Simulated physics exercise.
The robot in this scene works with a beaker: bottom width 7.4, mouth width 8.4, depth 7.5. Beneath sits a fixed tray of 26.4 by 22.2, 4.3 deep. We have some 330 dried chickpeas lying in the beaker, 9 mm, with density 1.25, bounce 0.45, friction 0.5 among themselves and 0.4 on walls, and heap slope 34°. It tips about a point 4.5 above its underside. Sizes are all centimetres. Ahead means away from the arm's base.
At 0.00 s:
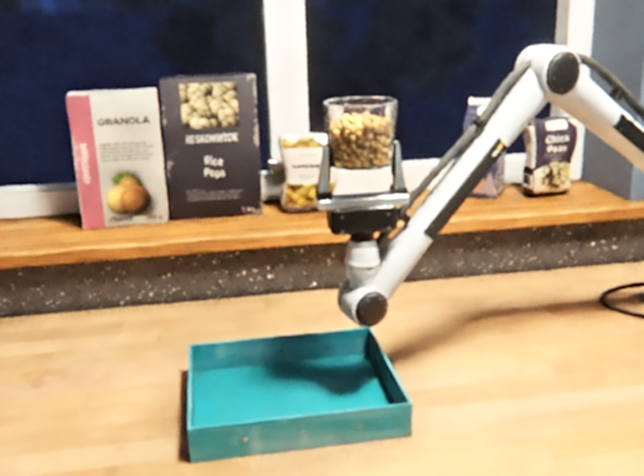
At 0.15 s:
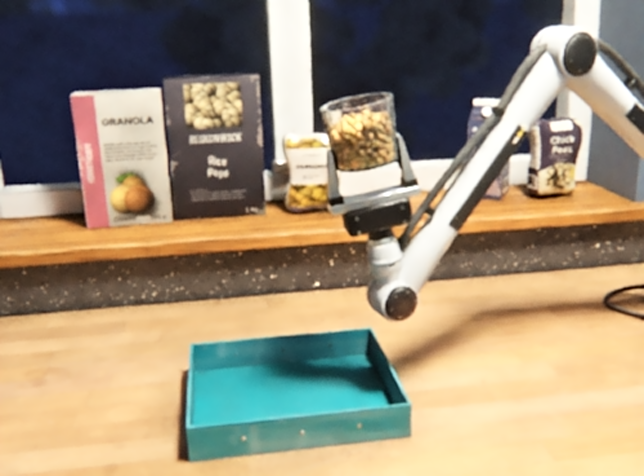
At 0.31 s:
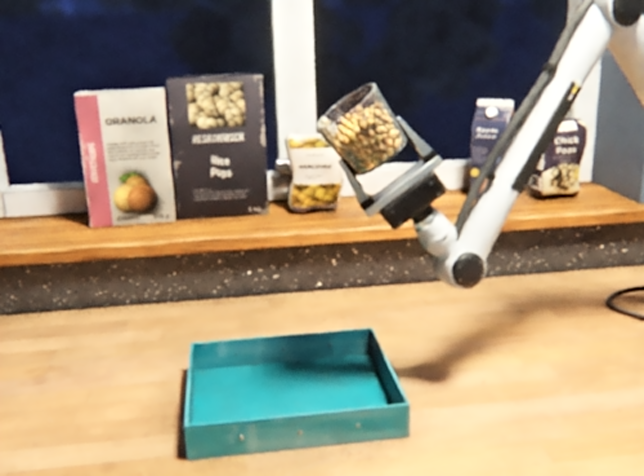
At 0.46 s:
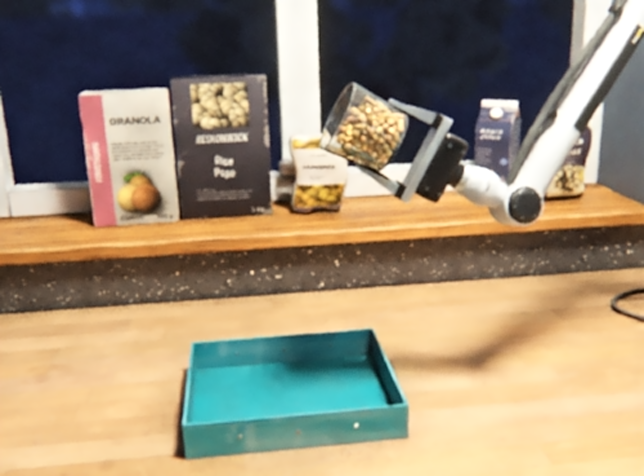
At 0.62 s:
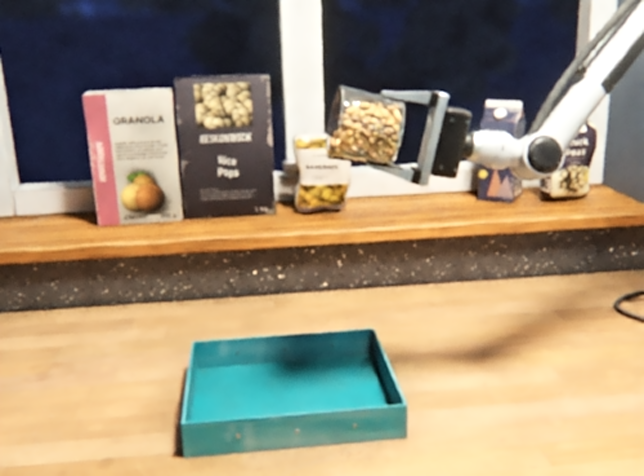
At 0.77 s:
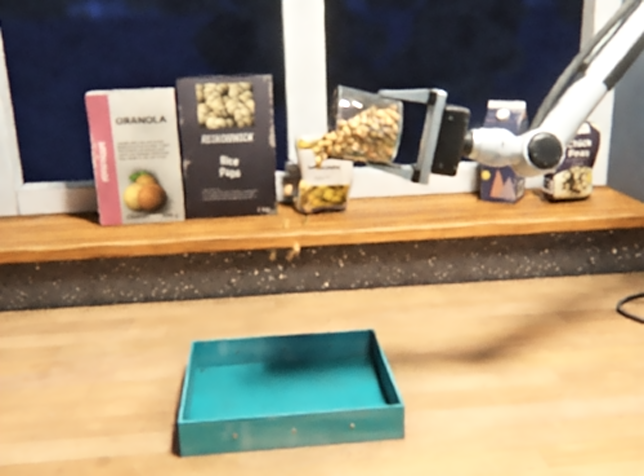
A robot arm tilts a clear beaker of chickpeas leftward until some tumble out.
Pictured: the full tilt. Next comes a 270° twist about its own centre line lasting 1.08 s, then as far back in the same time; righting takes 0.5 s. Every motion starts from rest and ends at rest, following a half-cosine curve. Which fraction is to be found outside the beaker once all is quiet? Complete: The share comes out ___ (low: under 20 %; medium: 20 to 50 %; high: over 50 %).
The share comes out high.
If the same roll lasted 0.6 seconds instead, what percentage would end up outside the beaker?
Estimated share: Close to 50 %.
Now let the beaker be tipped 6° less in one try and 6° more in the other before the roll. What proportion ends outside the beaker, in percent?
Roughly 40 and 75 per cent.
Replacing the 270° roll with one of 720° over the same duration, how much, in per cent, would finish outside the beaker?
It would come to around 65 per cent.
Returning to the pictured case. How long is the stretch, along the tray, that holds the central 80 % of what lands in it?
20 cm or thereabouts.
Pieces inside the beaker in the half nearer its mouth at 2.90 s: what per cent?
Roughly 35 %.
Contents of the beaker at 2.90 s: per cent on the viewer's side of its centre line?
Reading: Roughly 30 percent.
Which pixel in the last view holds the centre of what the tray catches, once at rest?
It's centred about (272, 398).
By 1.83 s, tipped 79°, highest piece 39 above the table; 187 in the beaker, 125 in the tray, 21 in flight or on a rim.
By 2.90 s, tipped 79°, highest piece 39 above the table; 179 in the tray, 147 in the beaker, 1 on the table or floor, 6 in flight or on a rim.
By 3.63 s, upright, highest piece 39 above the table; 191 in the tray, 141 in the beaker, 1 on the table or floor.
By 4.33 s, upright, highest piece 39 above the table; 191 in the tray, 141 in the beaker, 1 on the table or floor.
Final count, 191 in the tray, 141 in the beaker, 1 on the table or floor. That is 58 % outside the beaker.
